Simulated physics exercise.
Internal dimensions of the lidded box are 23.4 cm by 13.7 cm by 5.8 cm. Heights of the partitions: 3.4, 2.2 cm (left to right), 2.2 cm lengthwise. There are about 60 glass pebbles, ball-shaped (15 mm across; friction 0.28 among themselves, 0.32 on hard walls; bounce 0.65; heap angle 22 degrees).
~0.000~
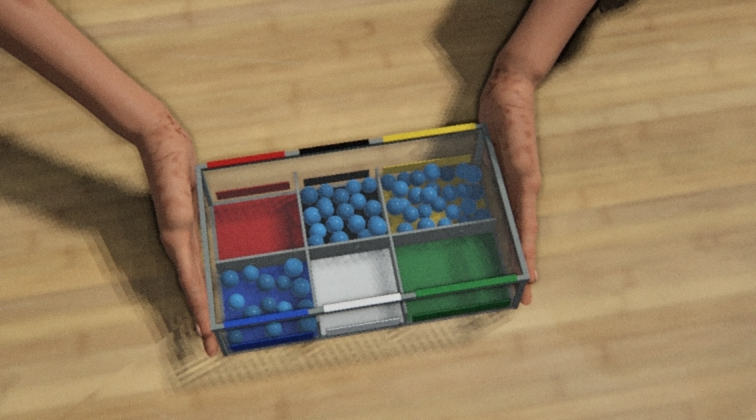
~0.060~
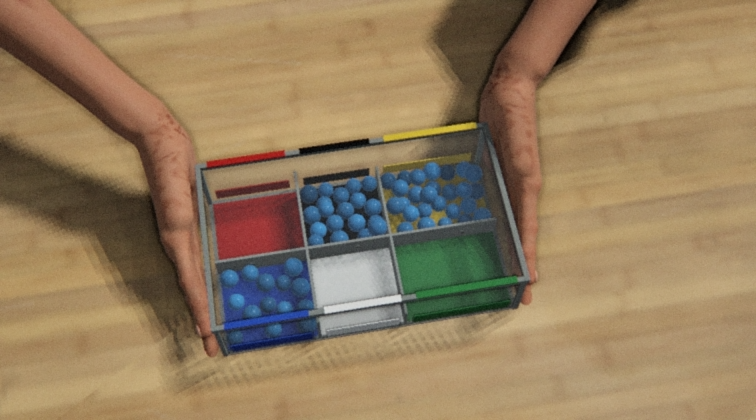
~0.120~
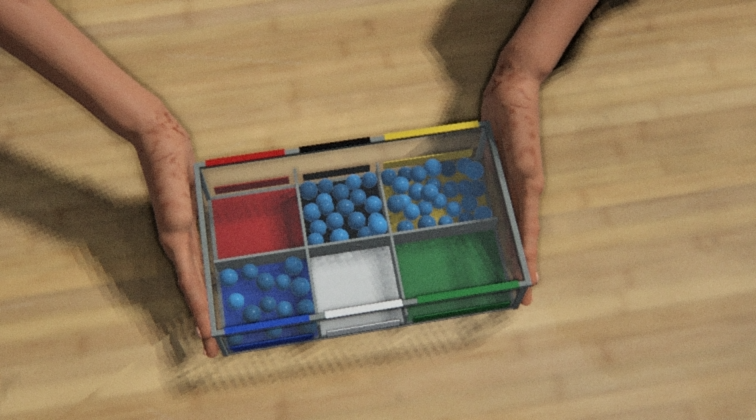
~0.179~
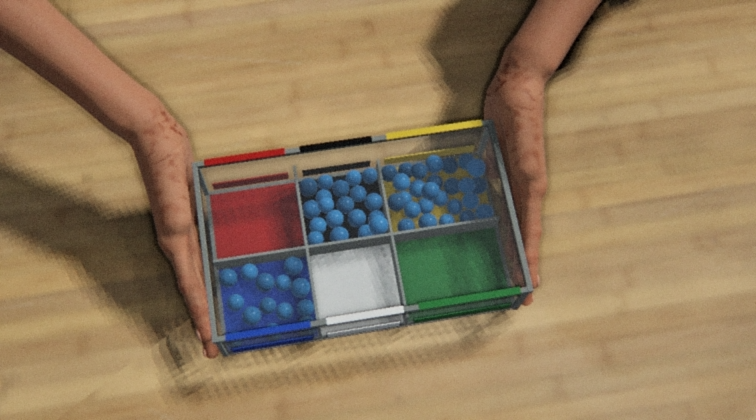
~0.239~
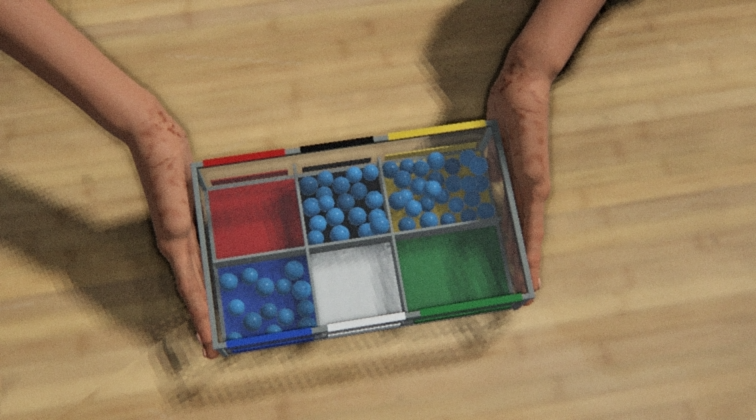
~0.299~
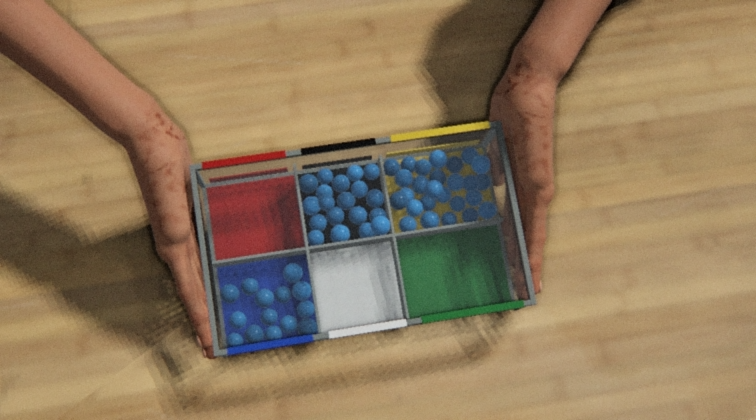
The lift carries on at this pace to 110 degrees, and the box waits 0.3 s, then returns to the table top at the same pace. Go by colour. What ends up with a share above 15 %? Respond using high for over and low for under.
Red compartment low, blue compartment high, green compartment high, yellow compartment low, white compartment high, black compartment low.
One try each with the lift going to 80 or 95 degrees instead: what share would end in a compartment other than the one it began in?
About 15 and about 75 per cent, in that order.
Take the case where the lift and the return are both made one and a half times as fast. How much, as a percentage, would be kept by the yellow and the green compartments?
Yellow 0 %, green 45 %.
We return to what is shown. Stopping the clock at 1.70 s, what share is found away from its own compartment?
Estimate: Some 80 %.
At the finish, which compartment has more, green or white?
The green one has more.
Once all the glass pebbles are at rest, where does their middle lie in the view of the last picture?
Approximately (389, 291) in the last view.
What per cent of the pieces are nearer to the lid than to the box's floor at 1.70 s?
80 %.
After 1.70 s, tilt 110 degrees; blue 25 %, green 45 %, white 30 %.
After 2.63 s, tilt 55 degrees; blue 25 %, green 45 %, white 25 %.
Then, at 3.56 s, tilt 0 degrees; blue 25 %, green 45 %, white 25 %.
By 4.3 s all is still; red 0 %, blue 25 %, green 45 %, yellow 0 %, white 25 %, black 0 %.
